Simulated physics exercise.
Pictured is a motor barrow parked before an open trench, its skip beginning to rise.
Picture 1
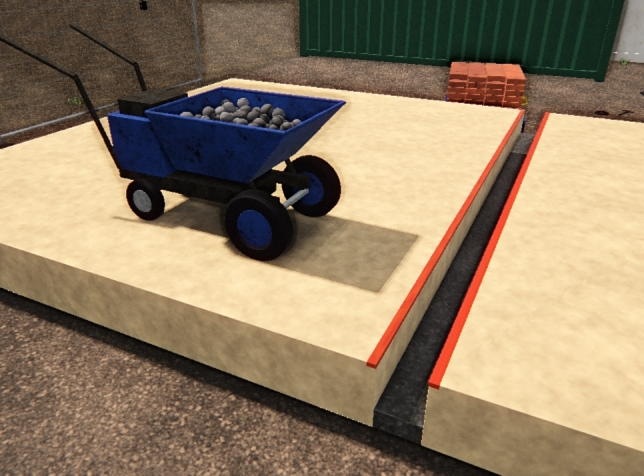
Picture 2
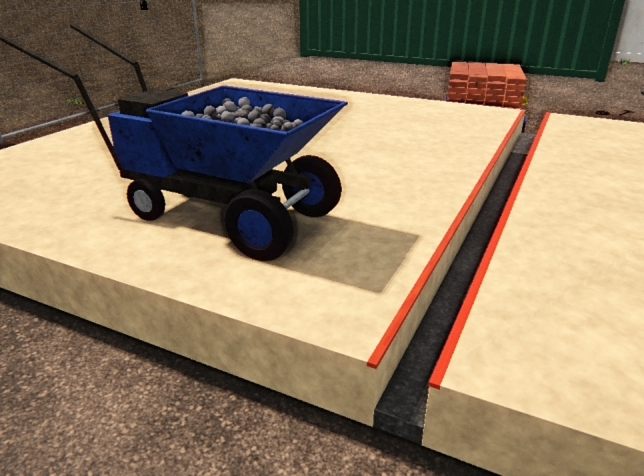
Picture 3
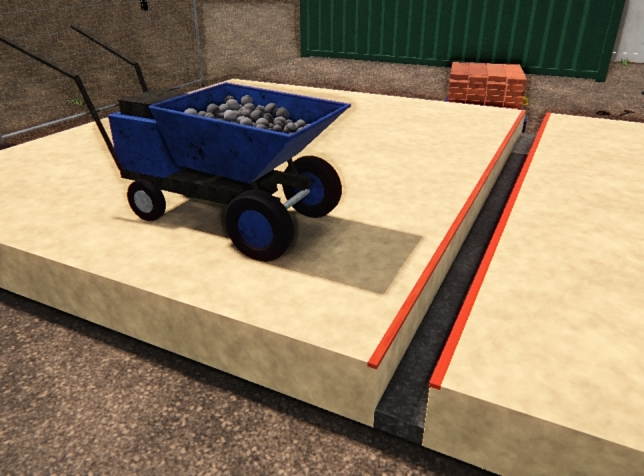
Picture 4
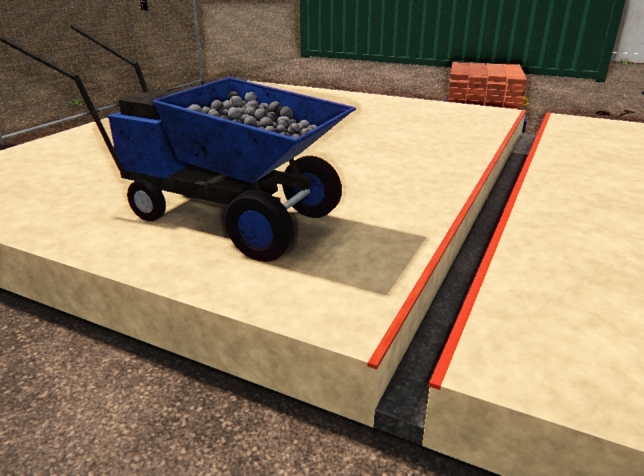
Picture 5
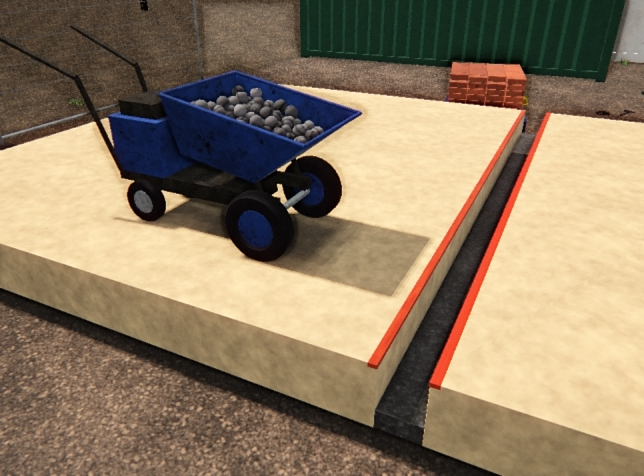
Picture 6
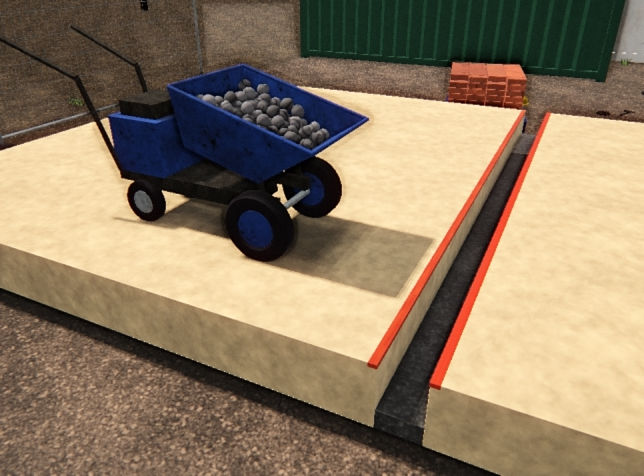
On a pale slab beside a trench, a blue barrow's stone-filled skip slowly tilts toward the right.
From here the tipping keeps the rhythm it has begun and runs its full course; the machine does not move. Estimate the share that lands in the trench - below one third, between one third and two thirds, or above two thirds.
At least one third, at most two thirds.
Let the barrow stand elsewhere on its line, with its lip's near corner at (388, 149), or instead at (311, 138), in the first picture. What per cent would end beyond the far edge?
First position: Some 90 percent; second position: Some 10 percent.
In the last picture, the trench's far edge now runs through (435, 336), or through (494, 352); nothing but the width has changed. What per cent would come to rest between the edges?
Lab note: Try one about 40 %, try two about 60 %.
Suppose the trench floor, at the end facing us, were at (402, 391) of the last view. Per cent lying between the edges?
Estimated share: Approx. 50 %.
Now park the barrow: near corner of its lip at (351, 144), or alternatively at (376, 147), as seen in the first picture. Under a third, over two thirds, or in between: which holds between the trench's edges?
Between a third and two thirds; then under a third.
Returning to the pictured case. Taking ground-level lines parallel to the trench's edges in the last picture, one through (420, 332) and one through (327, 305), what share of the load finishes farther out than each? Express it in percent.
I'd say some 40 in a hundred, and after that 100 in a hundred.
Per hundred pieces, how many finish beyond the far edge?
I'd put it at some 5 per cent of the load.
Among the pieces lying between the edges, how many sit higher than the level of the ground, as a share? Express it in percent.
Something like 0 in a hundred.
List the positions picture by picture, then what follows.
The first picture shows lip of the skip near (286, 134), level; top of the load near (229, 126), round cobbles; first edge of the trench near (395, 324); far edge near (452, 340), the trench under half as wide as the skip, and about as deep as wide.
The second picture shows lip of the skip near (287, 135), level; top of the load near (230, 126).
The third picture shows lip of the skip near (292, 137), tipped barely; top of the load near (222, 118).
The fourth picture shows lip of the skip near (297, 141), tipped a little; top of the load near (226, 115).
The fifth picture shows lip of the skip near (305, 147), tipped a little; top of the load near (231, 111).
The sixth picture shows lip of the skip near (313, 154), tipped clearly; top of the load near (238, 107); first edge of the trench near (396, 324); far edge near (454, 341).
Shortly afterwards, skip tipped steeply; the whole lot in the skip.
Next, skip tipped steeply; the bulk in the skip; a little short of the trench; only a few falling.
Some moments later, skip tipped right over; a little in the skip; near a third short of the trench; near half in or heaped over the trench; a little beyond it.
In the end, skip tipped right over; only a few in the skip; near a third short of the trench; near half in or heaped over the trench; a little beyond it.
